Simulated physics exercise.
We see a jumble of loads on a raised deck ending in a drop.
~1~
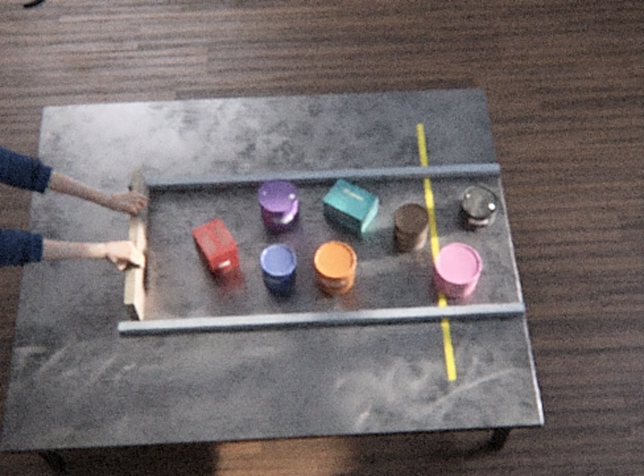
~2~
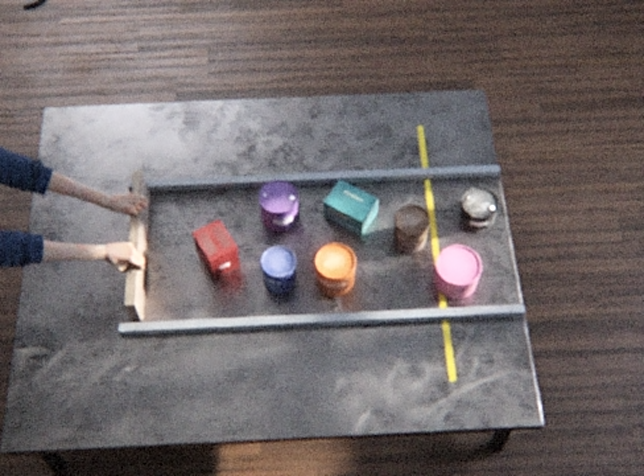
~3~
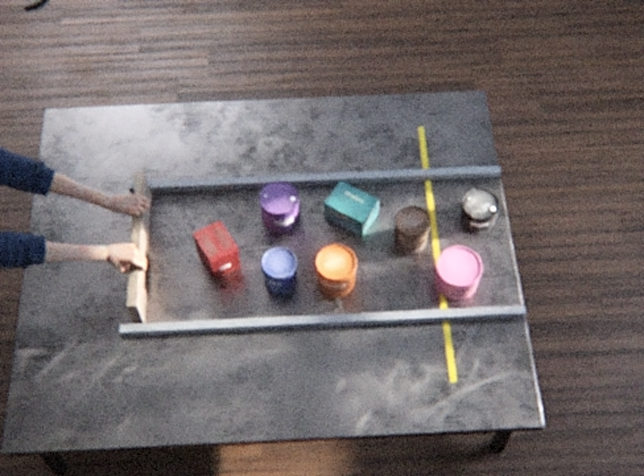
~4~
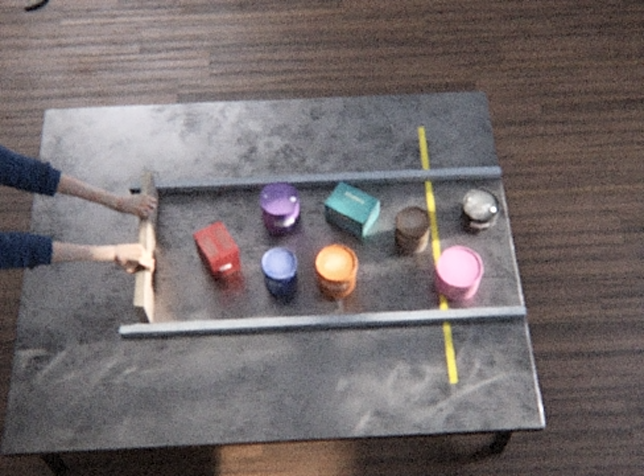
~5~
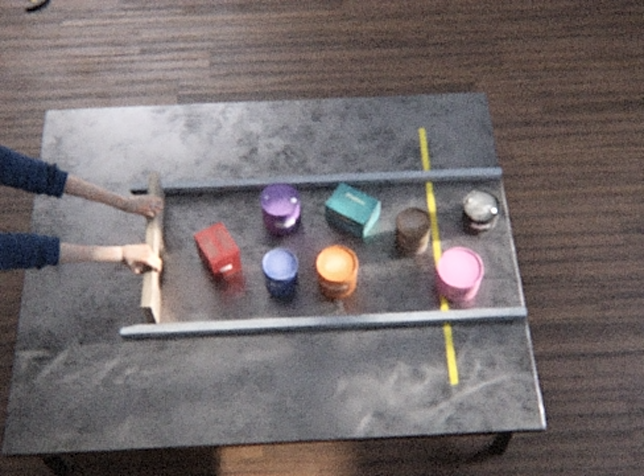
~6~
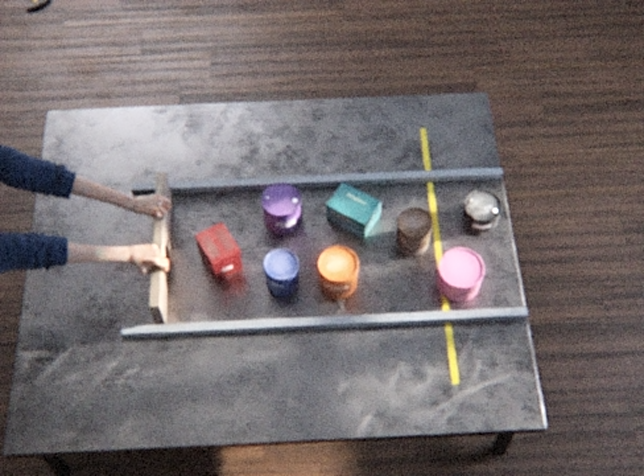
On a dark grey tabletop above a brown wooden floor, seen from overhead, two pale rails run left to right and a yellow tape line crosses near the right end. Between them sit a red tote, purple, blue and orange containers, a turquoise box, a brown pail, a pink pail and a black canister. Two dark-sleeved arms slide a plank slowly rightward a short way at the left, while the items stay practically still.
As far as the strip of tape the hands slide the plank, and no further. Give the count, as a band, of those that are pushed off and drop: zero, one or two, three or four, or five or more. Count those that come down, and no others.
Well, the ones that get knocked off number at least one, under three.
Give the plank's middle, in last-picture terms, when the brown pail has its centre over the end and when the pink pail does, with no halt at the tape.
Near (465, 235) in the first case, near (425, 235) in the other.
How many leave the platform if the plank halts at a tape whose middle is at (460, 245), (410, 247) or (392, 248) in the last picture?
Going through each try, you'd get 3, 0 and 0.
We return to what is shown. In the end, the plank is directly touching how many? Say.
Tally at the end: 3.
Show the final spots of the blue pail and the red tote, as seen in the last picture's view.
Final pixels, roughly: (461, 270) for the first, (455, 239) for the other.
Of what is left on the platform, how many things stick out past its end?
The number overhanging is 1.
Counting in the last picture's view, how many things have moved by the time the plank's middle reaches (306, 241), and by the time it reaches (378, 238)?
The count reaches 5 first and 7 second.
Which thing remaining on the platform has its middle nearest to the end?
The turquoise box is the one.
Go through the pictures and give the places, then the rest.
The first frame shows black canister (478, 207); pink pail (456, 271); brown pail (410, 228); plank (138, 244); tape (435, 242).
The second frame shows pink pail (457, 273); plank (138, 246).
The third frame shows brown pail (412, 230); turquoise box (351, 209).
The fourth frame shows black canister (480, 211); red tote (218, 252).
The fifth frame shows pink pail (458, 275); blue pail (281, 273).
The sixth frame shows black canister (481, 212); pink pail (460, 276); brown pail (414, 232); plank (161, 247); tape (438, 246).
Early on, none off yet; black canister at rest near (481, 212); pink pail at rest near (460, 276); brown pail at rest near (414, 232).
A while later, none off yet; black canister at rest near (481, 212); pink pail travelled about its own width near (492, 278); brown pail travelled about its own width near (437, 231).
Finally, the number that fall off is one or two; lost, pink pail and black canister.
